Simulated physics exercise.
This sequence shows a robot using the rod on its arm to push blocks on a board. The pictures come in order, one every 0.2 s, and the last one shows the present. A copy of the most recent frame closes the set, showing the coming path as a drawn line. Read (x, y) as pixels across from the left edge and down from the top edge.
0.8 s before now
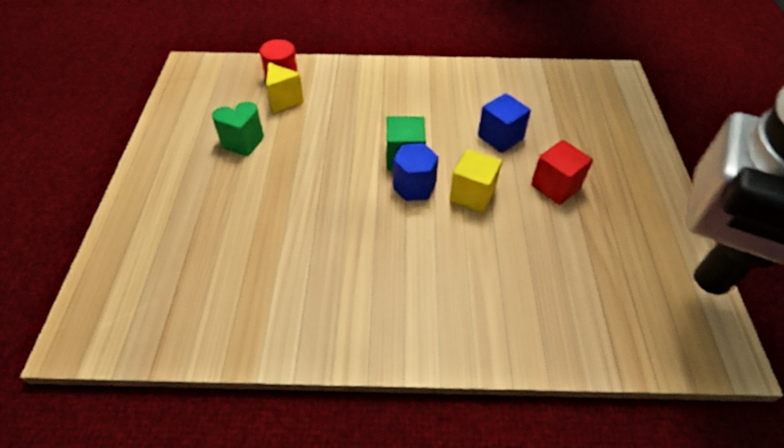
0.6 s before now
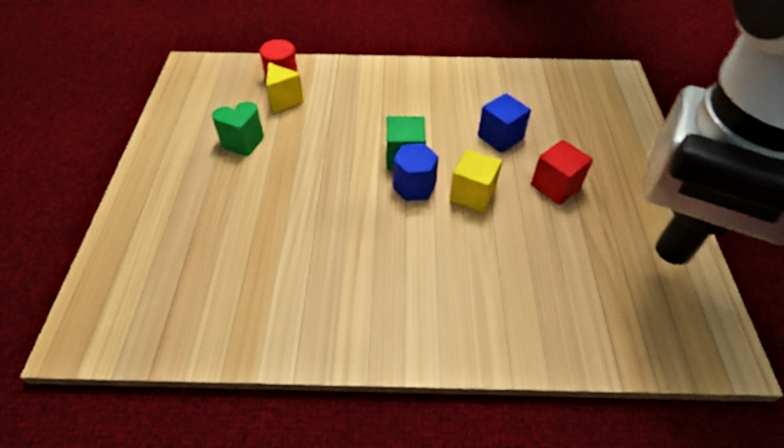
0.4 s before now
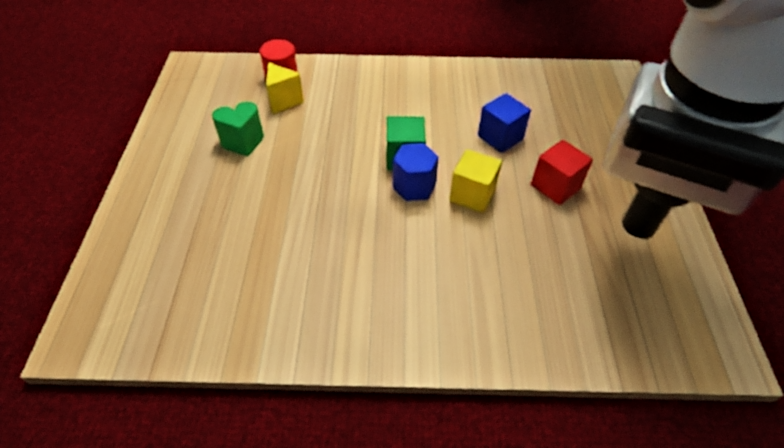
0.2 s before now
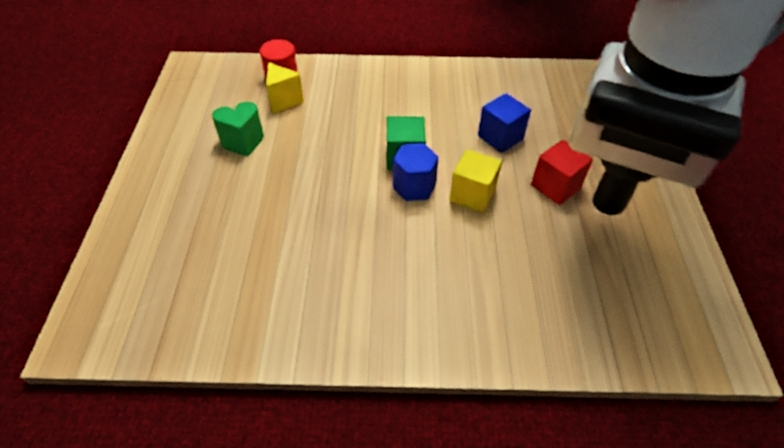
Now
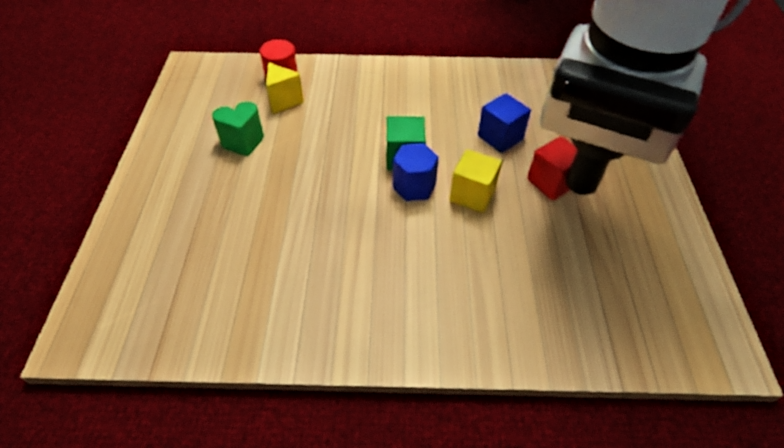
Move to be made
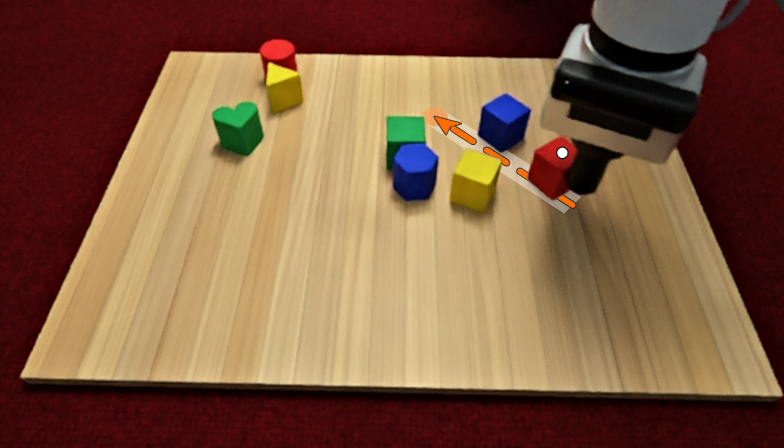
A robot arm with a dark rod moves in from the right edge of a wooden board, passing over the bare wood up and to the left toward a red cube. The rod reaches the cube and nudges it slightly left, while the other colored blocks stay still.
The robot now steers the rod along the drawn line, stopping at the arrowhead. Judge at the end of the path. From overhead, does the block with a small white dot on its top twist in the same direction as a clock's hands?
It seems so.
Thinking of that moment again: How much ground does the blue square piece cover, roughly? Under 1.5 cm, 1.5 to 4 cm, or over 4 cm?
From 1.5 to 4 cm.
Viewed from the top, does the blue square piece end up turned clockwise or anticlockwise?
Viewed from above: Anti-clockwise.
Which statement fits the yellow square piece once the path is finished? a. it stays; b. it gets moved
a.
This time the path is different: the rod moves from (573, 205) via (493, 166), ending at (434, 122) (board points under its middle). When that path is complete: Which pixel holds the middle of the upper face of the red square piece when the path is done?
At (533, 126).
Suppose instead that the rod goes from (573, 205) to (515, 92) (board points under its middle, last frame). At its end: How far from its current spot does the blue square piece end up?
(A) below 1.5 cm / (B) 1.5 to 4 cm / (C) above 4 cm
The answer is C.
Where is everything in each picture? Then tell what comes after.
In the first picture, rod tip at (712, 280); block tops, yellow square piece at (478, 166); blue square piece at (507, 107); red square piece at (567, 157).
In the second picture, rod at (673, 251); blocks unchanged.
In the third picture, rod at (639, 226); blocks unchanged.
In the fourth picture, rod at (608, 204); blocks unchanged.
In the fifth picture, rod at (582, 184); yellow square piece at (478, 166); blue square piece at (507, 107); red square piece at (562, 153).
Path on the board, from (573, 205) directly to (435, 117); the dot is on the red square piece.
The first path, step by step. One third of the way, rod at (527, 150); blue square piece at (500, 98), turned 20° anticlockwise; red square piece at (530, 120), turned 60° clockwise.
Two thirds of the way, rod at (480, 121); blue square piece at (497, 94), turned 25° anticlockwise; red square piece at (528, 114), turned 75° clockwise.
At the end, rod at (437, 95); yellow square piece in place; blue square piece at (497, 94), turned 20° anticlockwise; red square piece at (528, 114), turned 75° clockwise.
